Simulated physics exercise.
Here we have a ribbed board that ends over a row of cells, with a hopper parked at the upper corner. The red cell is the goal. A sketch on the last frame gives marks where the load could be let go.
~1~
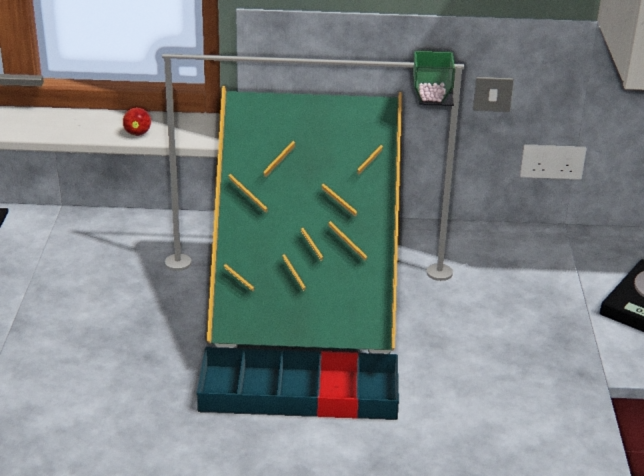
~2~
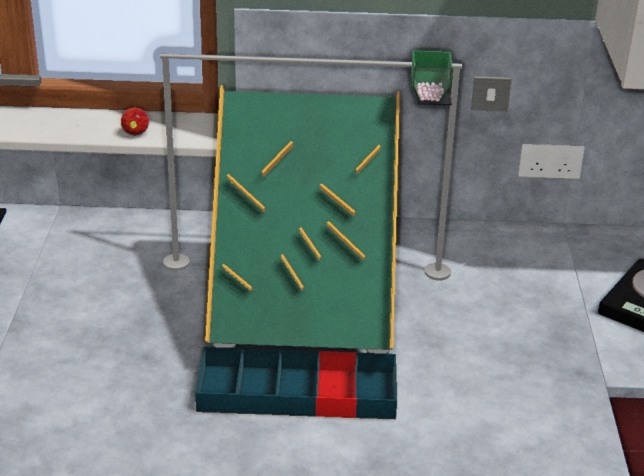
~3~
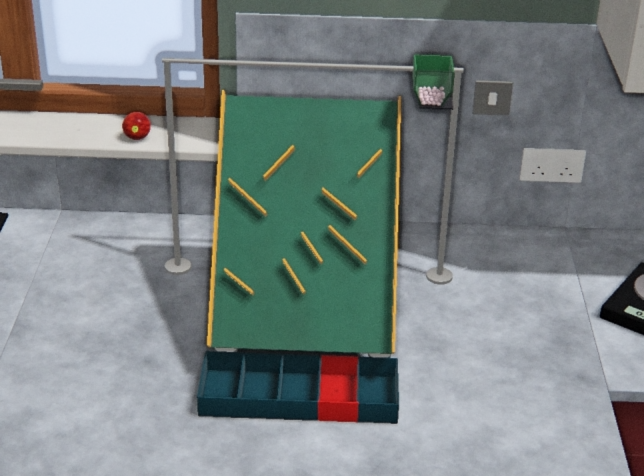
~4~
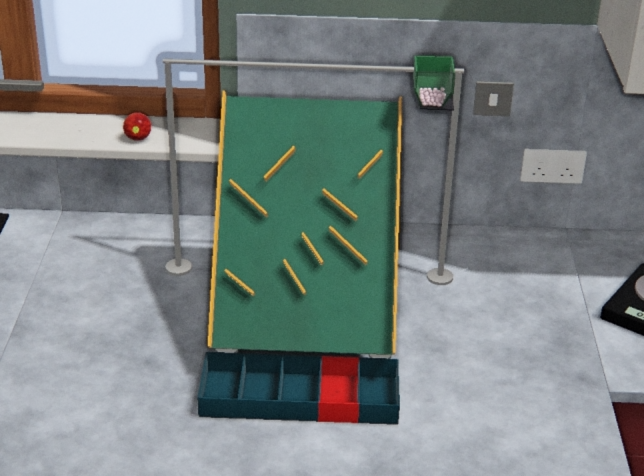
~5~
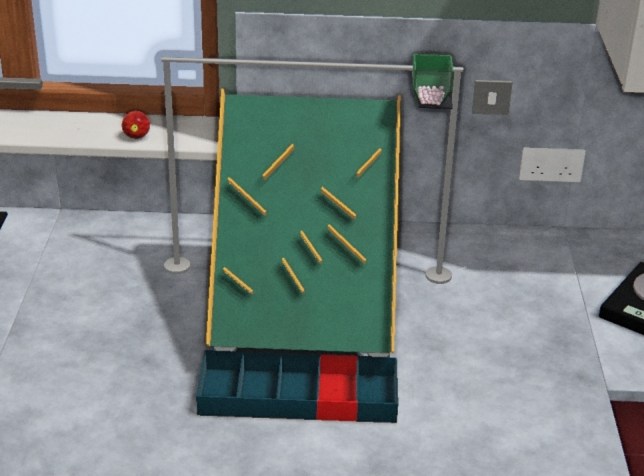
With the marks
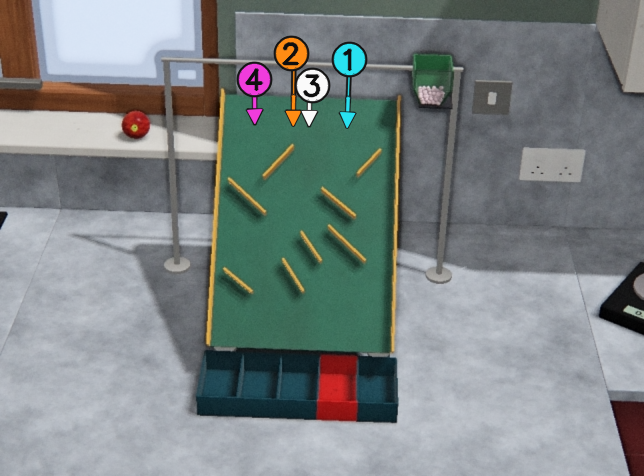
On a grey counter by a window, a green sloping board with yellow ribs stood above a row of dark cells and one red one, while a small green hopper of pale pearls stayed still.
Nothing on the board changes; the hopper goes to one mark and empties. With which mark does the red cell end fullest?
Mark 4 does it best.
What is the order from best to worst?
The order is 4, 2, 3, 1.
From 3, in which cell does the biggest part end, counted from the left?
The fifth from the left.
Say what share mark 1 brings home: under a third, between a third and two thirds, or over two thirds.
Under a third.
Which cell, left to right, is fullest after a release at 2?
The fourth from the left.
On the marked copy, mark 1 meets the board at (347, 122); mark 2 meets the board at (293, 120); mark 3 meets the board at (309, 120); mark 4 meets the board at (254, 118).
With 1, about a tenth in the red cell, the larger part in other cells, about a tenth outside the box.
With 2, roughly half in the red cell, roughly a third in other cells, about a tenth outside the box.
With 3, roughly a quarter in the red cell, roughly two thirds in other cells, about a tenth outside the box.
With 4, roughly two thirds in the red cell, roughly a quarter in other cells, about a tenth outside the box.
